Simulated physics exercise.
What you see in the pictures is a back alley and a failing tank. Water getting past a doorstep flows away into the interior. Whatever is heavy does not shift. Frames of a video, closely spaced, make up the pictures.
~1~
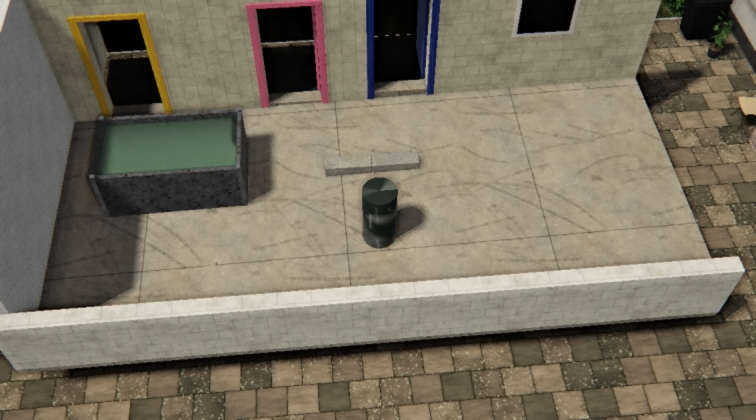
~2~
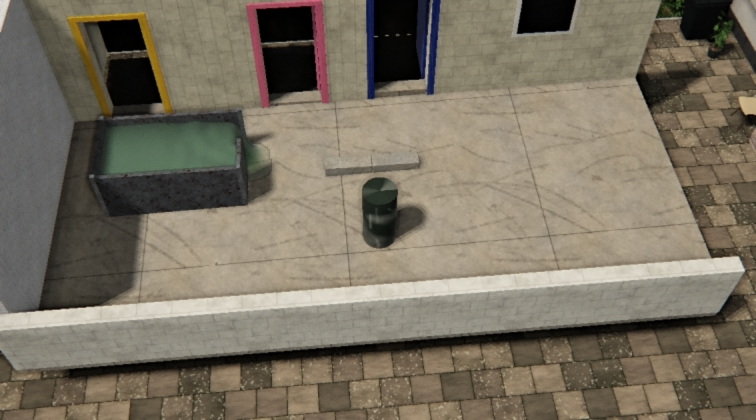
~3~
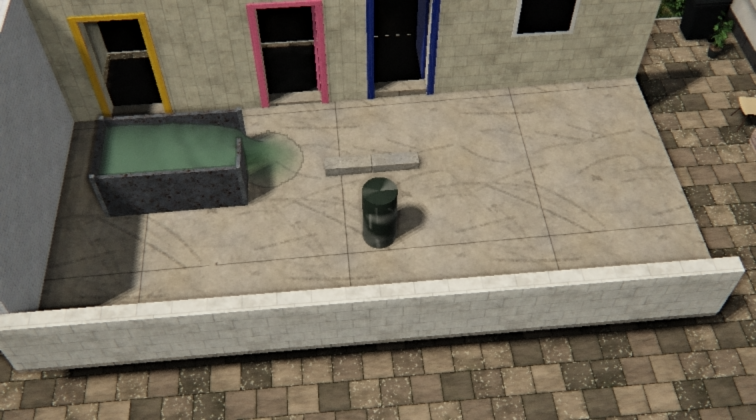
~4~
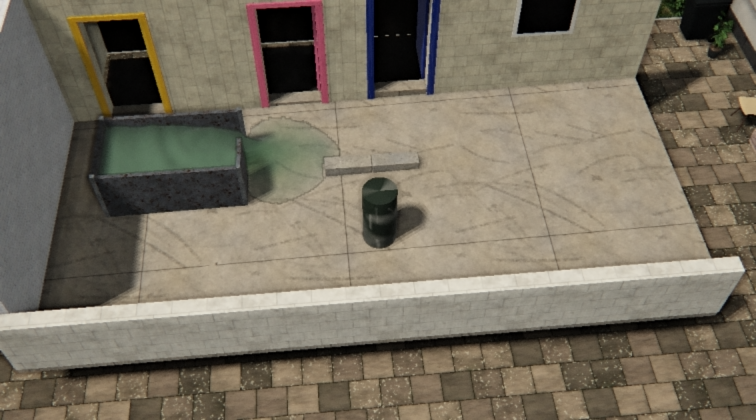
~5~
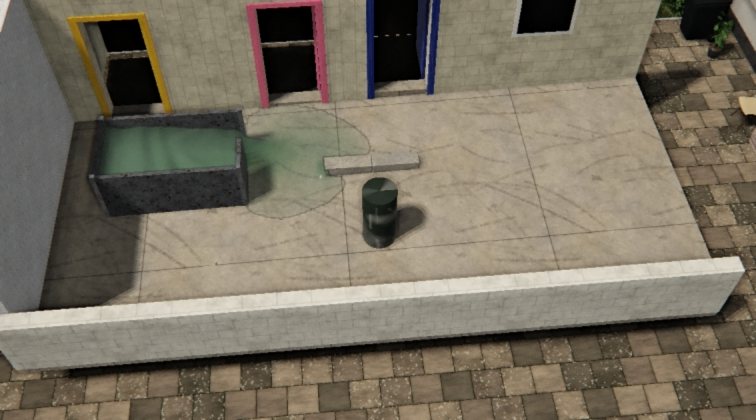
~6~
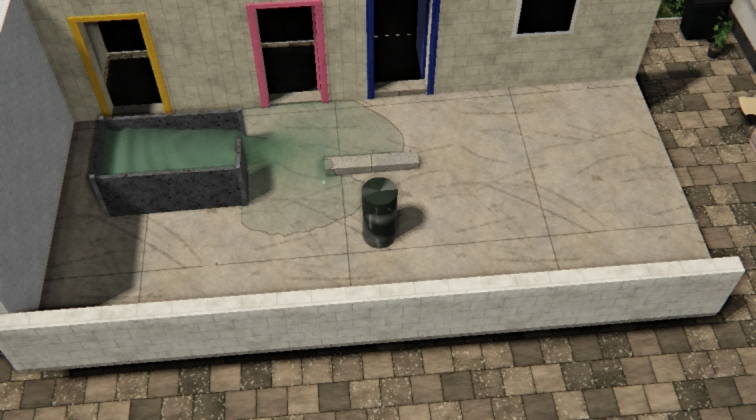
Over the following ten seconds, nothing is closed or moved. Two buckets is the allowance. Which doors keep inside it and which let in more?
Here is how it goes: The yellow door keeps inside it; the blue door keeps inside it; the pink door lets in more.
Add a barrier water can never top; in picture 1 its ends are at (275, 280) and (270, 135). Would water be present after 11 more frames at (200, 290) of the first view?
At that spot: Submerged.
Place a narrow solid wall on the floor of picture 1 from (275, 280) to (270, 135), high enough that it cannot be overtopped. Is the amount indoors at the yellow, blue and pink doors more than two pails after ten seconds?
Then: The yellow one lets more in, the blue one is under, the pink one passes that mark.
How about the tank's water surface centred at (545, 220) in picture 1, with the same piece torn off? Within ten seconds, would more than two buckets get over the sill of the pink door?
Pink: Falls short.
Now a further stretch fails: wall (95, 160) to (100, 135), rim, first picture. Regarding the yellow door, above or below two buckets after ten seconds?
One by one: The yellow door floods.
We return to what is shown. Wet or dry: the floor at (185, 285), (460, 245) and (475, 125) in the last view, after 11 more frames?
Point by point: Not yet wet, inundated, inundated.
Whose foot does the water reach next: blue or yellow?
The blue door.
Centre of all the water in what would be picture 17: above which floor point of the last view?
Roughly (276, 166) in the last picture.
A moment on, water covers 25 % of the floor; the yellow door not reached, the blue door wet at the sill, nothing in, the pink door over two buckets in.
Next, water covers 35 % of the floor; the yellow door not reached, the blue door wet at the sill, nothing in, the pink door over two buckets in.
Then, water covers 55 % of the floor; the yellow door not reached, the blue door wet at the sill, nothing in, the pink door over two buckets in.
Later, water covers 65 % of the floor; the yellow door not reached, the blue door wet at the sill, nothing in, the pink door over two buckets in.
In the end, water covers 75 % of the floor; the yellow door not reached, the blue door wet at the sill, nothing in, the pink door over two buckets in.
